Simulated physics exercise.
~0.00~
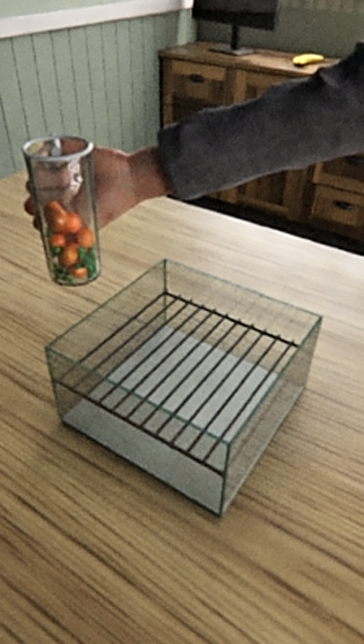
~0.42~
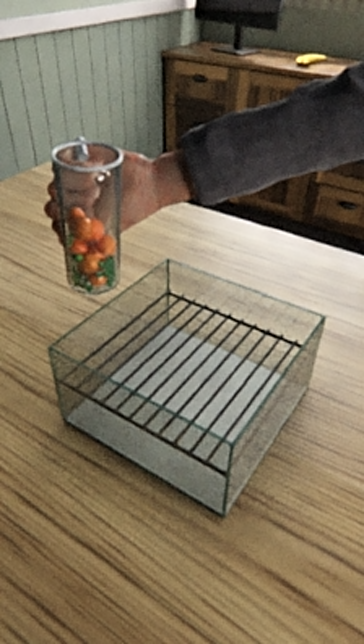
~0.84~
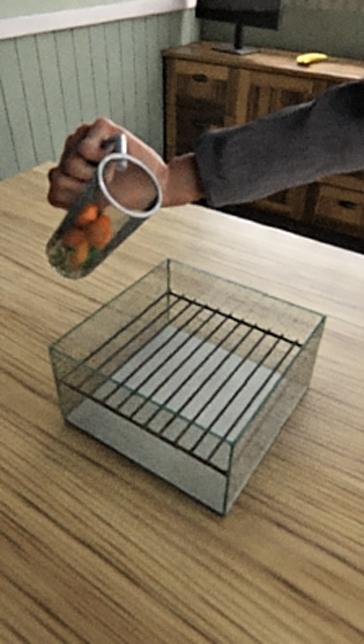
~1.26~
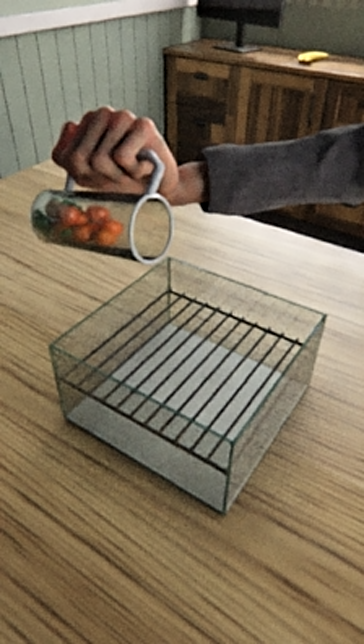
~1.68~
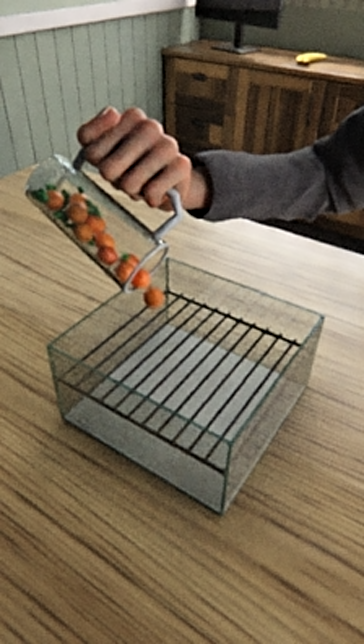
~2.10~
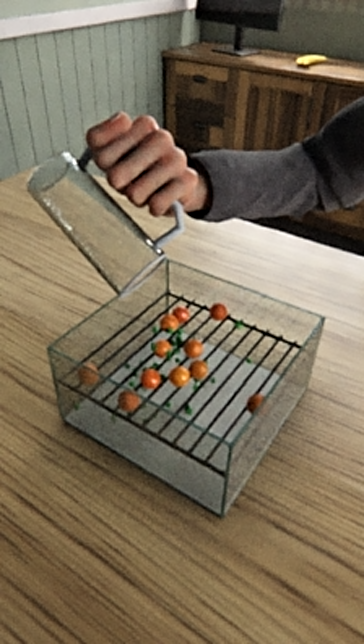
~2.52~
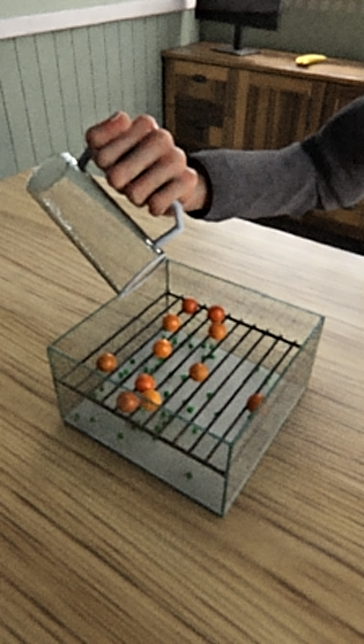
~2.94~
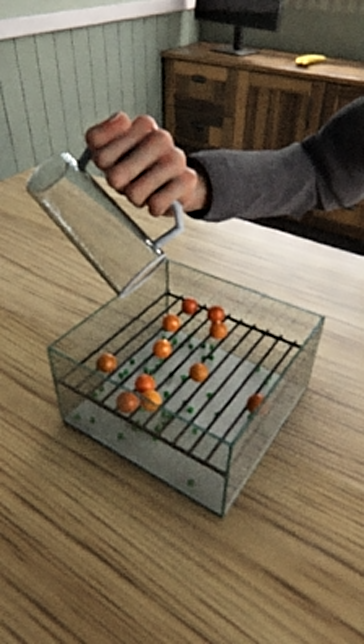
Hand tipping a clear cup of orange balls and green bits over a glass box, oranges staying on the rack, greens dropping through.
